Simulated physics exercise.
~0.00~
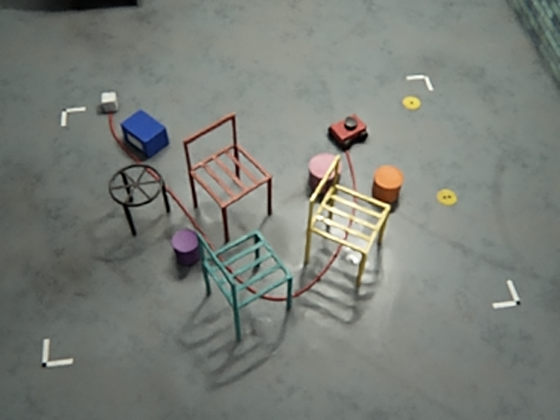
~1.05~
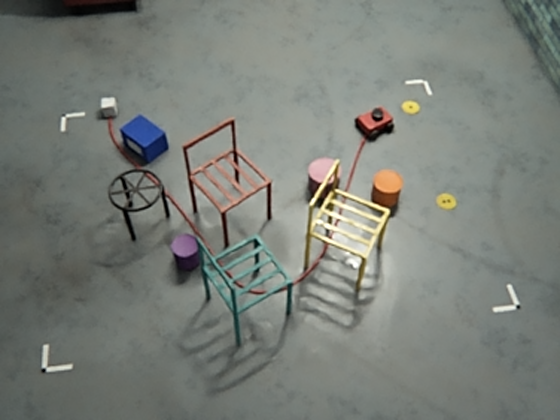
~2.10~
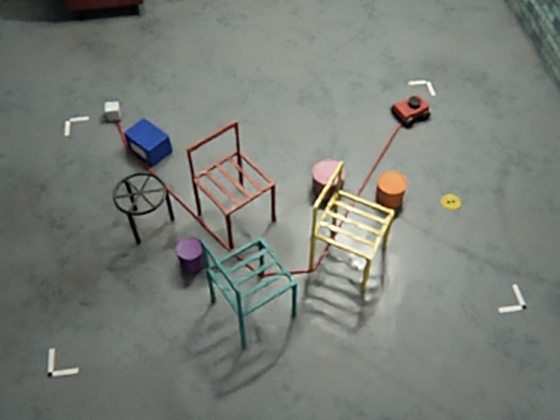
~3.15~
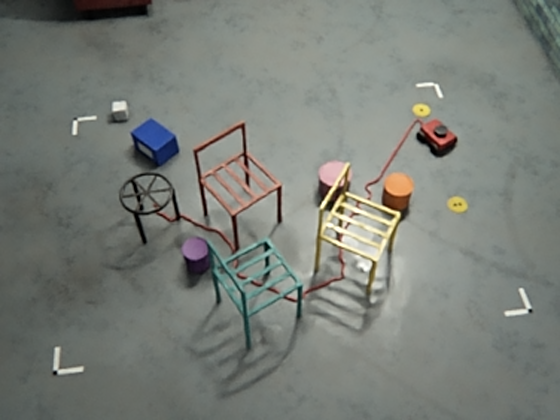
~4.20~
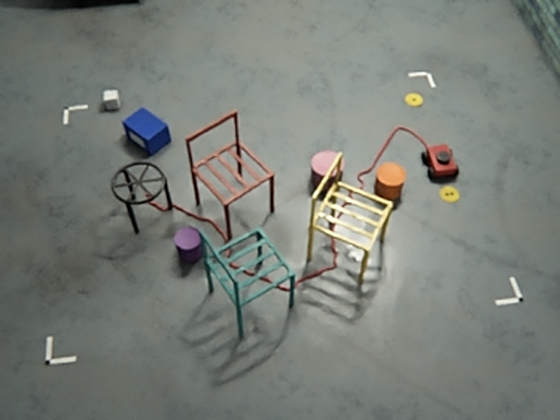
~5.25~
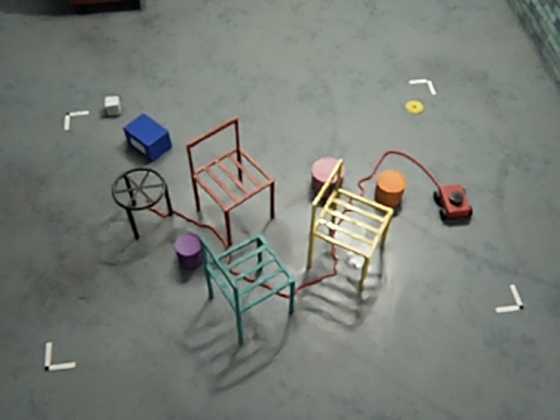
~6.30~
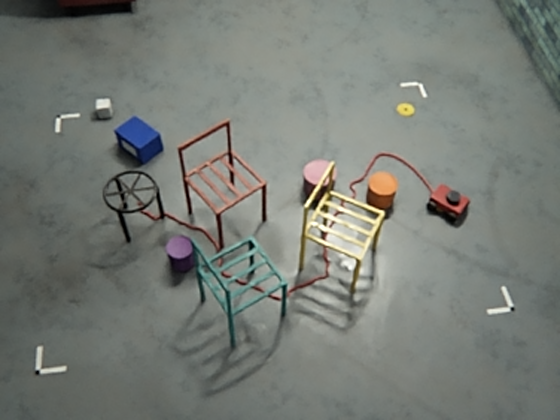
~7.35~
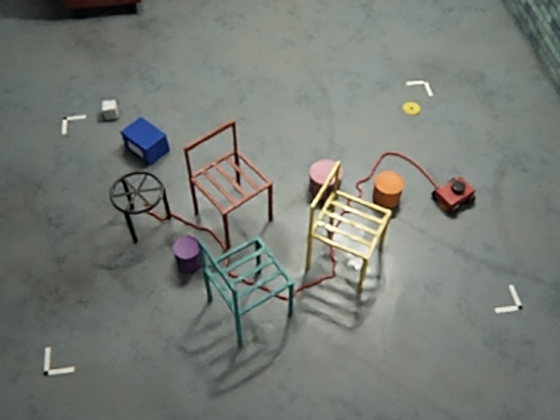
To begin with, a small red cart sits behind the yellow chair, trailing a red lead that winds among chairs, a black stool, buckets, a purple bin and a blue carton to a small white block. The cart rolls right and away toward the far yellow mark, drawing the lead tighter. It passes over that mark, and the lead's far end comes free of the white block. Turning, the cart heads back down to the second yellow mark, the lead curving behind it. Finally it rests over that mark beyond the orange bucket, the lead unplugged and everything else still standing.
